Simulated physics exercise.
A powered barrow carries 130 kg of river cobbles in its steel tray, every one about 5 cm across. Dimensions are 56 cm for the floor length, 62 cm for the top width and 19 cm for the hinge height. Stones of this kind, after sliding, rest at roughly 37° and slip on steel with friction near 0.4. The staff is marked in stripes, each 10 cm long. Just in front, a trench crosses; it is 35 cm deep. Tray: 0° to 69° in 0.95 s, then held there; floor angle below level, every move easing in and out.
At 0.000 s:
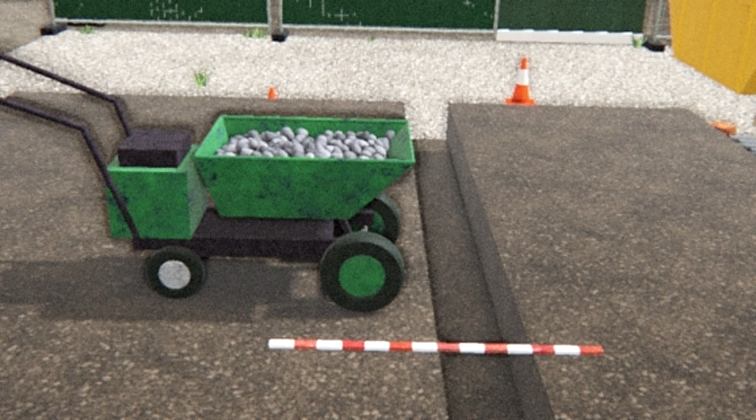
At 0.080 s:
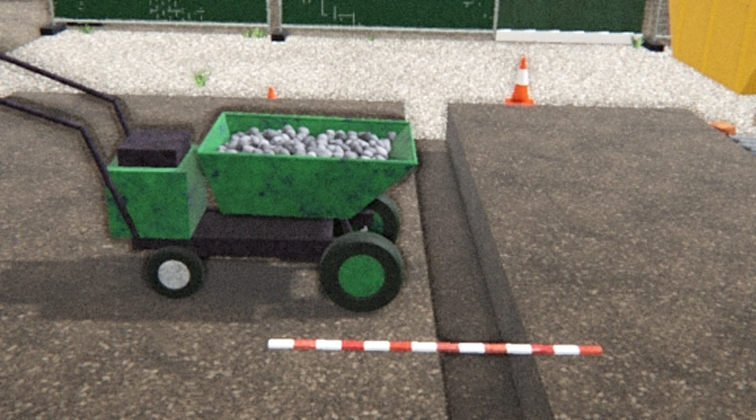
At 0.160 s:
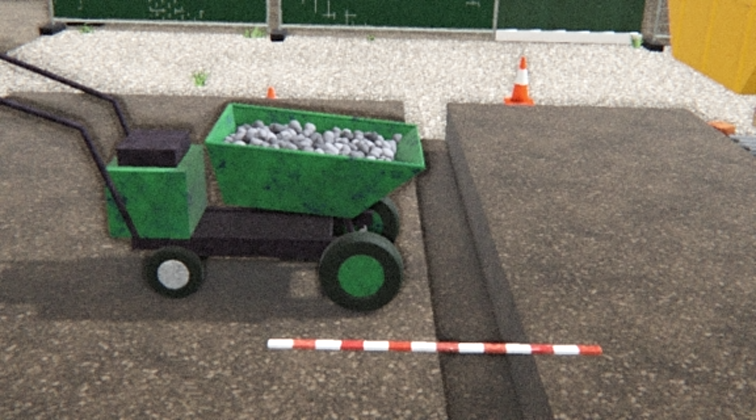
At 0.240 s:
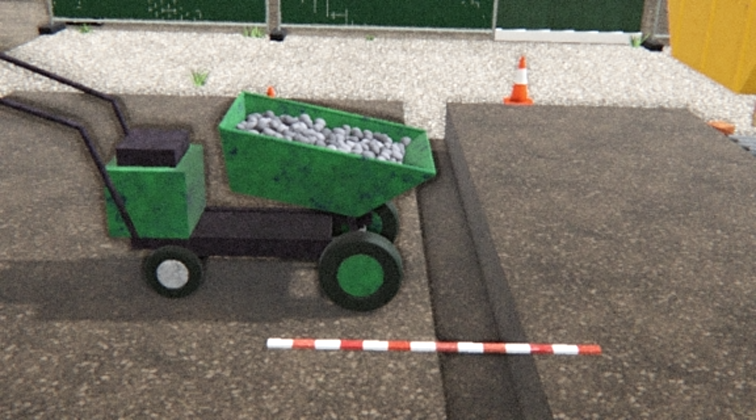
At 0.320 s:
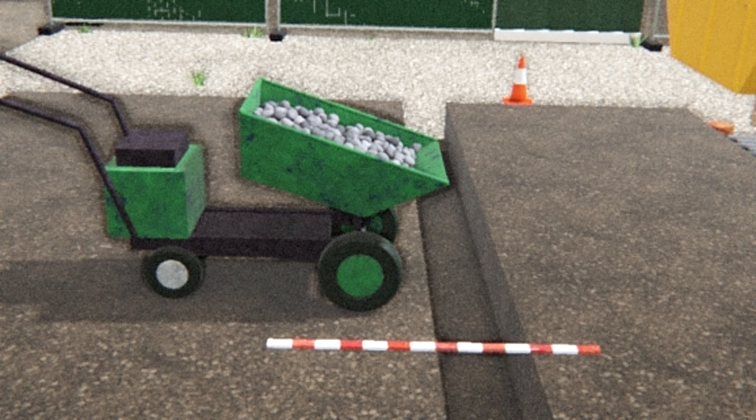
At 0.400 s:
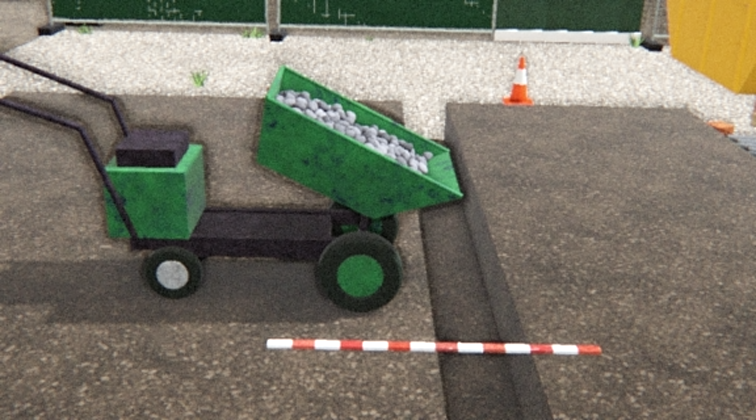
Green tray of grey stones on a powered barrow tilting steadily down to the right beside a trench, its rear end rising.
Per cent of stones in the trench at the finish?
About 38 %.
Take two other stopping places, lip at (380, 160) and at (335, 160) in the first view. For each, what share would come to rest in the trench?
Around 75% for the first place and 100% for the second.
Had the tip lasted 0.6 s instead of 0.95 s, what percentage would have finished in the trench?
In that case, around 25%.
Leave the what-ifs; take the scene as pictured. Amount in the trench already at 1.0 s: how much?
Around 10 per cent of it.
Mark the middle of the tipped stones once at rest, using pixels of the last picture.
Somewhere near pixel (536, 281).
After 0.7 s the floor is at 58°; 100 % in the tray; the foremost stones are at (473, 221).
After 1.0 s the floor is at 69°; 62 % in the tray, 11 % in the trench, 27 % past the trench; the foremost stones are at (573, 299).
After 1.4 s the floor is at 69°; 18 % in the tray, 20 % in the trench, 62 % past the trench; the foremost stones are at (688, 295).
After 3.3 s the floor is at 69°; 0 % in the tray, 38 % in the trench, 62 % past the trench; the foremost stones are past the picture's edge.
